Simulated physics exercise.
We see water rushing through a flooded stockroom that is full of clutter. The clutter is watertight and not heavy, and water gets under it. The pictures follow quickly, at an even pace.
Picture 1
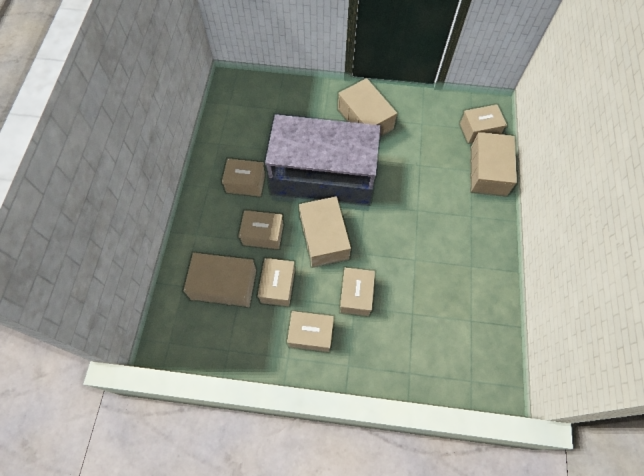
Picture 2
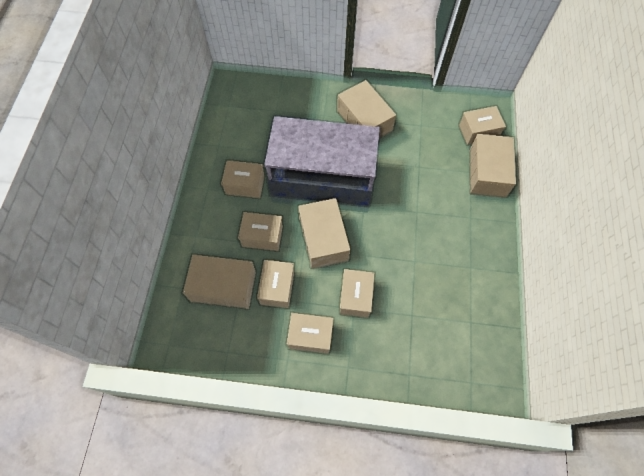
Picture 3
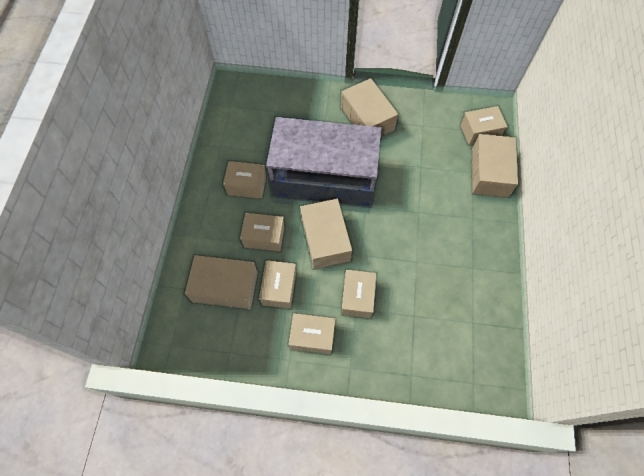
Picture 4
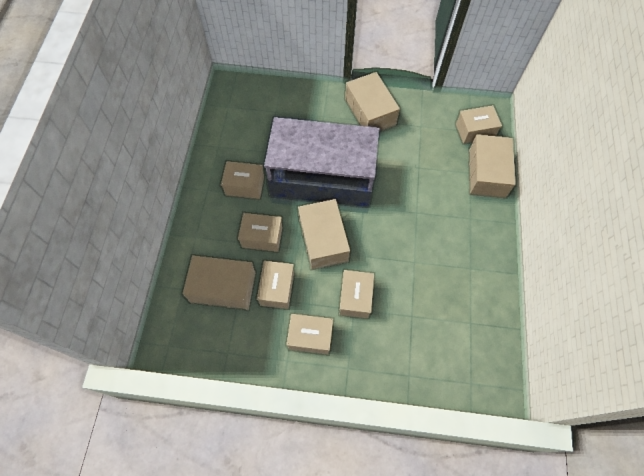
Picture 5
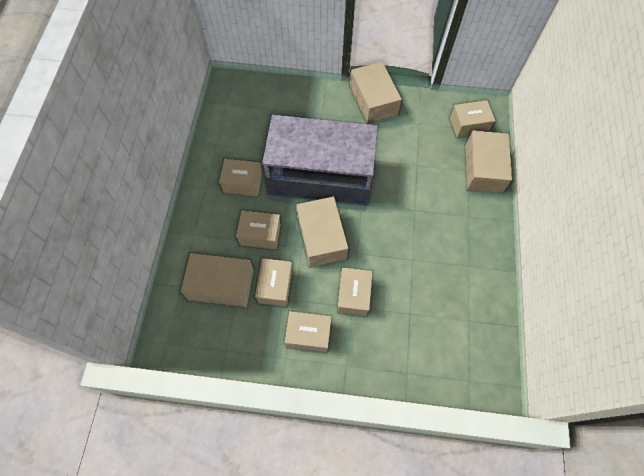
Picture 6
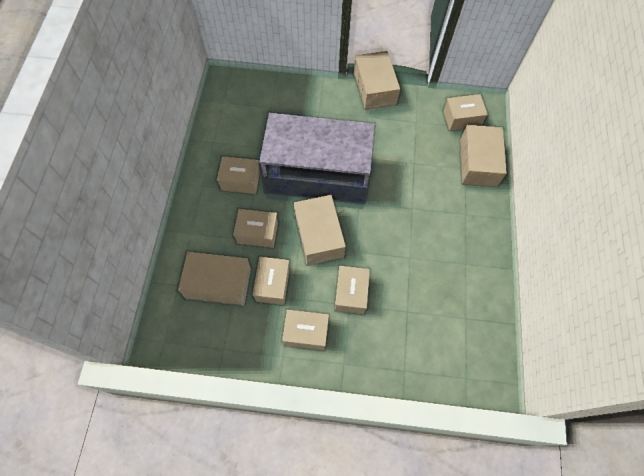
A green-floored stockroom with pale brick walls, open toward the viewer, is seen from high above, with a dark doorway in the back wall. A purple-topped counter stands left of centre, brown cartons are scattered around and below it, and two more sit by the right wall. The doorway opens, the carton behind the counter turns and slides toward it, then the right-hand pair shifts slightly left, while the view barely wavers.
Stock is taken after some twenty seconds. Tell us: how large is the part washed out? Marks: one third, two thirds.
The portion will probably sit in the middle band.
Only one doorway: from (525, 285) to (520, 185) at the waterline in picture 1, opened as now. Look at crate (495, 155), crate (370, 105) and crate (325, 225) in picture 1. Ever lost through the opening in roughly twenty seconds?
Object one: Leaves; object two: Leaves; object three: Leaves.
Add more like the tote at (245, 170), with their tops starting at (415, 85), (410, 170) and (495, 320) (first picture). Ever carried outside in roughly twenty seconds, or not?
In turn: Out, washed out, inside.
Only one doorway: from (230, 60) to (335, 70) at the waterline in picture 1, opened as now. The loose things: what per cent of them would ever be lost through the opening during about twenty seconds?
About 80 percent.
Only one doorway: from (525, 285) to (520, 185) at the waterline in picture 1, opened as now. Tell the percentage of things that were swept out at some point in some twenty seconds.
Estimate: Around 70 per cent.
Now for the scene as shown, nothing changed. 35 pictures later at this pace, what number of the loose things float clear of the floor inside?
The count comes to 6.
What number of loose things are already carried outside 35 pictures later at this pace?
4.
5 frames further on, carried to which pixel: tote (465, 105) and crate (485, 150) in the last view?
(451, 83) and (483, 120), roughly.
A moment on, 1 of 10 are out; 9 afloat.
Next, 2 of 10 are out; 8 afloat.
Later, 4 of 10 are out; 6 afloat.
In the end, 4 of 10 are out; 6 afloat.
